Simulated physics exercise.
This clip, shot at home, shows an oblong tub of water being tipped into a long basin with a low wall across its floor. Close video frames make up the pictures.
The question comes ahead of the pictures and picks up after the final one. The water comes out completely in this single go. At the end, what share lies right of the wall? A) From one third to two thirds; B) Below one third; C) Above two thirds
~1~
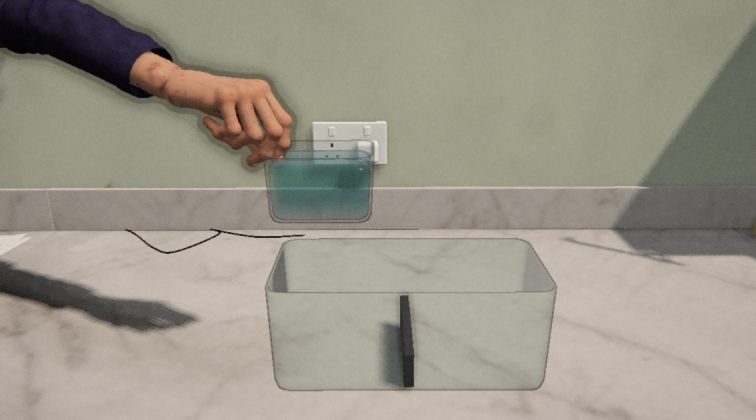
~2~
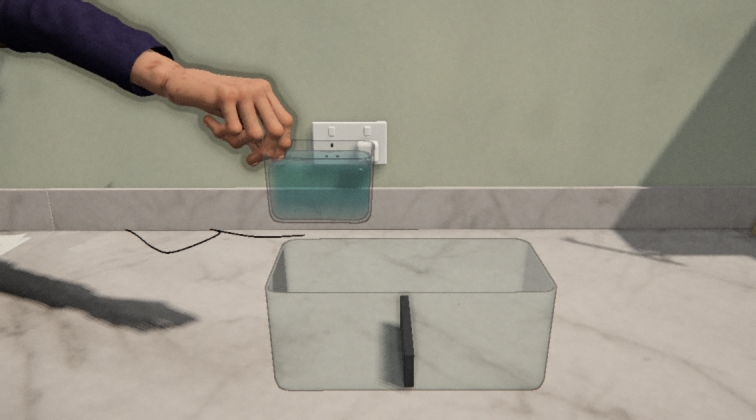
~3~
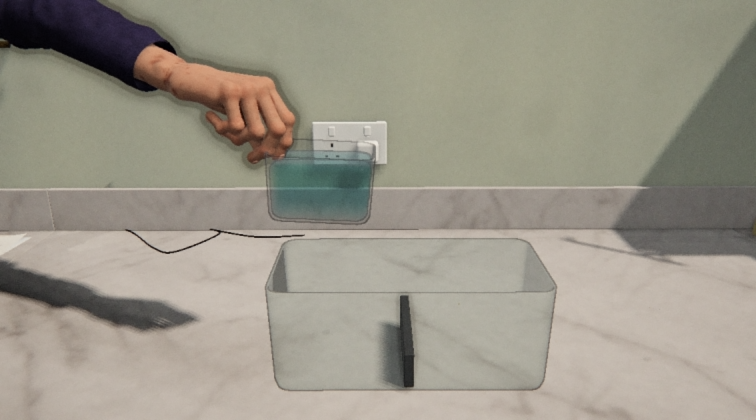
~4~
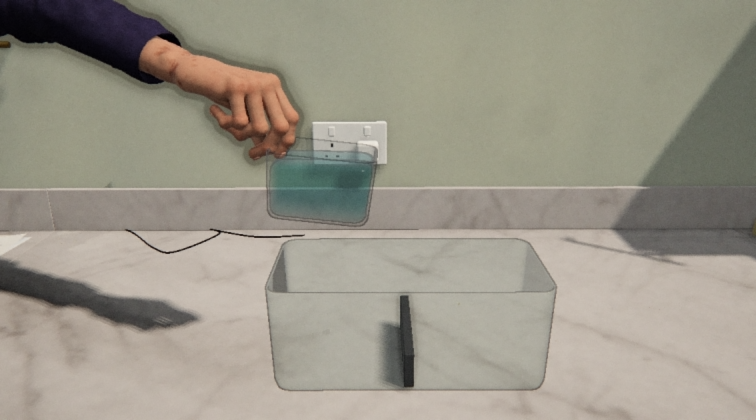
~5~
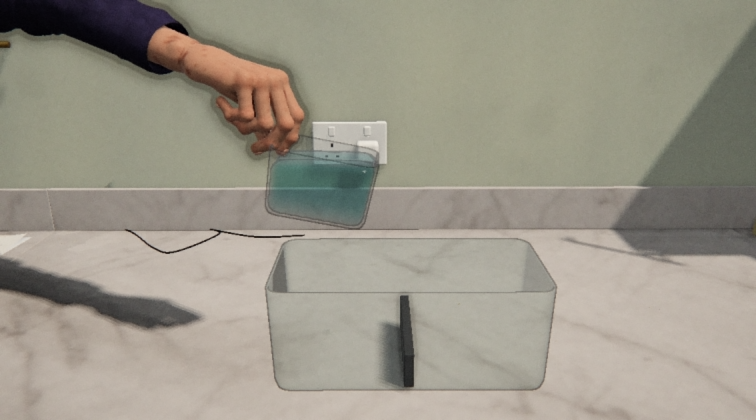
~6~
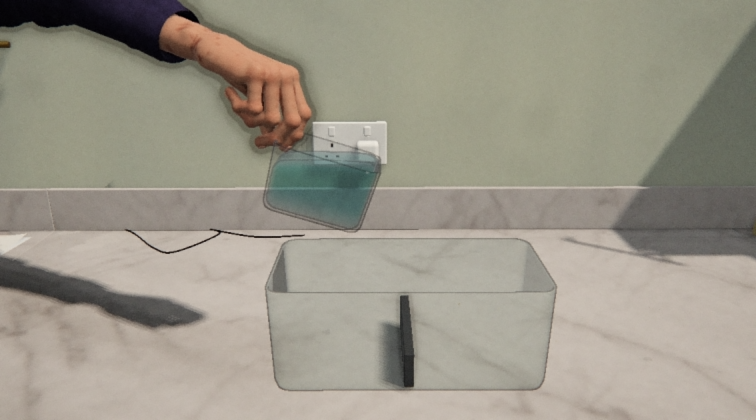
(C) Above two thirds.
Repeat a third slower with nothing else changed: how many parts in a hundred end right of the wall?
Roughly 75 percent.
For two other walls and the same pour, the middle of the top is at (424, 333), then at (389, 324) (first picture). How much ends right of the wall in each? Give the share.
In turn some 60 and 85 in a hundred.
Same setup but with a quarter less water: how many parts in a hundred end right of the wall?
65 %.
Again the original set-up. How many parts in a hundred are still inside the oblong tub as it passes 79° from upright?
It comes to 45 per cent or so.
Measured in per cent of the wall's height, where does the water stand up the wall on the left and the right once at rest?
It settles around 10 on the left side and around 40 on the right side.
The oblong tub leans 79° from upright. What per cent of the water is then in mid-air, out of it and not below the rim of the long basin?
Airborne fraction: Approx. 30 %.
A moment on, the tilt is 79° and 43 per cent is still to pour, 1 is left of the wall and 25 right of it.
Next, the tilt is 110° and 6 per cent is still to pour, 15 is left of the wall and 75 right of it.
Then the tilt is 113° and 0 per cent is still to pour, 24 is left of the wall and 75 right of it.
Later the tilt is 113° and 0 per cent is still to pour, 24 is left of the wall and 75 right of it.
At rest 24 per cent lies left of the wall, 75 right of it and 1 outside.
